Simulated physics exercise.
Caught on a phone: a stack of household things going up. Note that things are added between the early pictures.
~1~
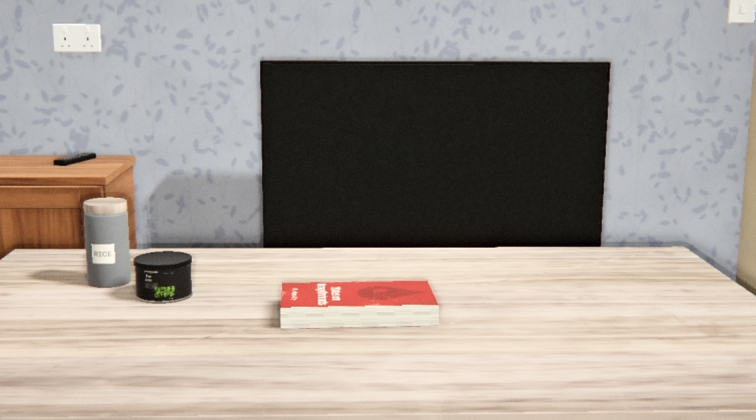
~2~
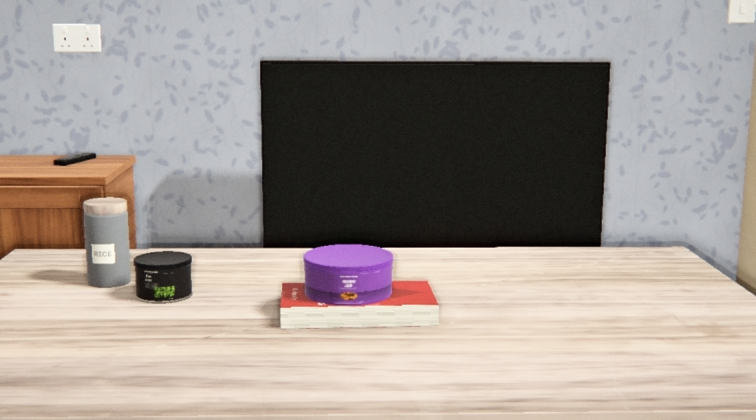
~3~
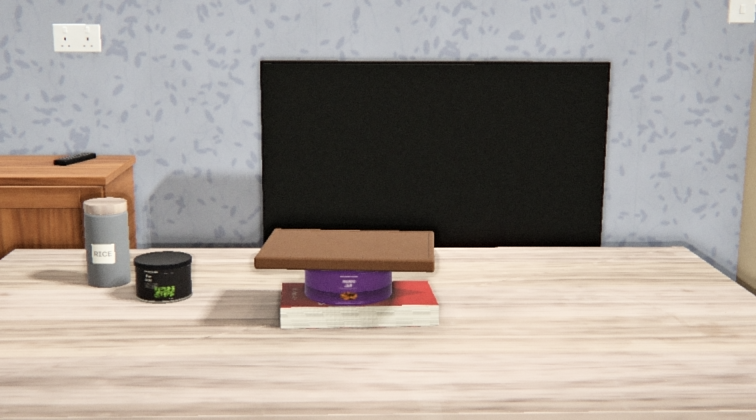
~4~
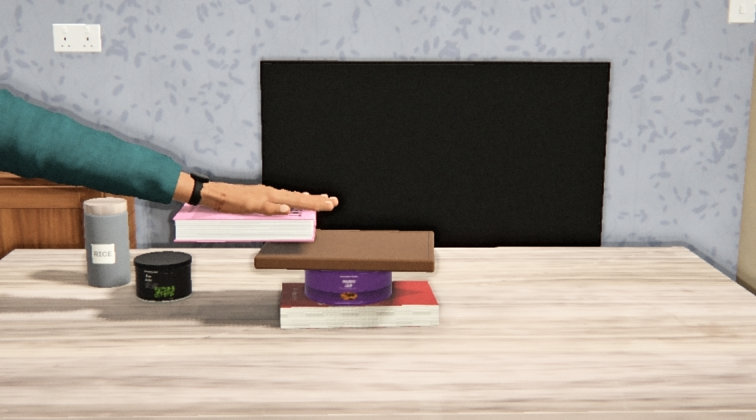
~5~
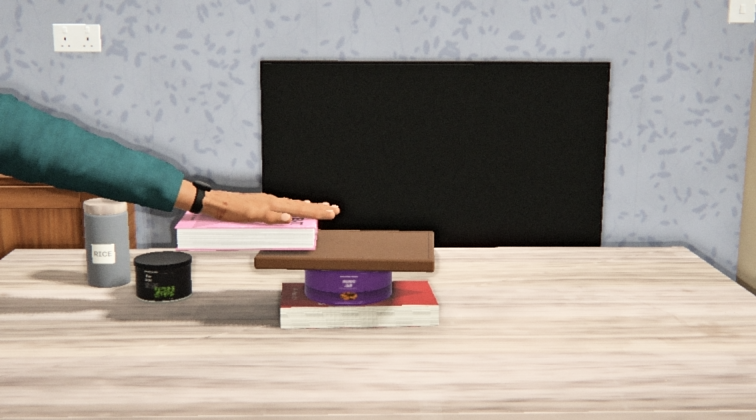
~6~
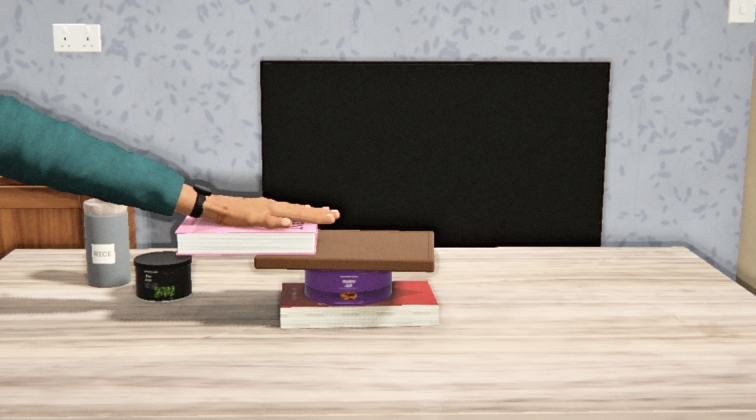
A purple tub appeared on a red book, then a brown tray on the tub, and a hand lowered a pink book onto the tray's left edge, keeping its palm on top.
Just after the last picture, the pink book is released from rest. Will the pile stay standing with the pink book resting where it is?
No.
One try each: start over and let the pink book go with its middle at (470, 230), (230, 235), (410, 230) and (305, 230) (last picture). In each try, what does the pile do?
In the first case the pile topples, in the second it topples, in the third it remains standing and in the fourth it remains standing.
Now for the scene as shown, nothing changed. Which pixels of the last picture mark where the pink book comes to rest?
Near (245, 269).
Then, 0.20 s later than the last frame, pink book tilted by 12° near (247, 244); brown tray tilted by 10°.
Then, 0.30 s later than the last frame, pink book now fallen; brown tray tilted by 38°.
Then, 0.50 s later than the last frame, brown tray tilted by 34°.
When it is over, fallen, pink book; lying over in the pile, brown tray; the other 4 as before. End places, in pixels of the last picture, pink book near (245, 269). The pile gives way.
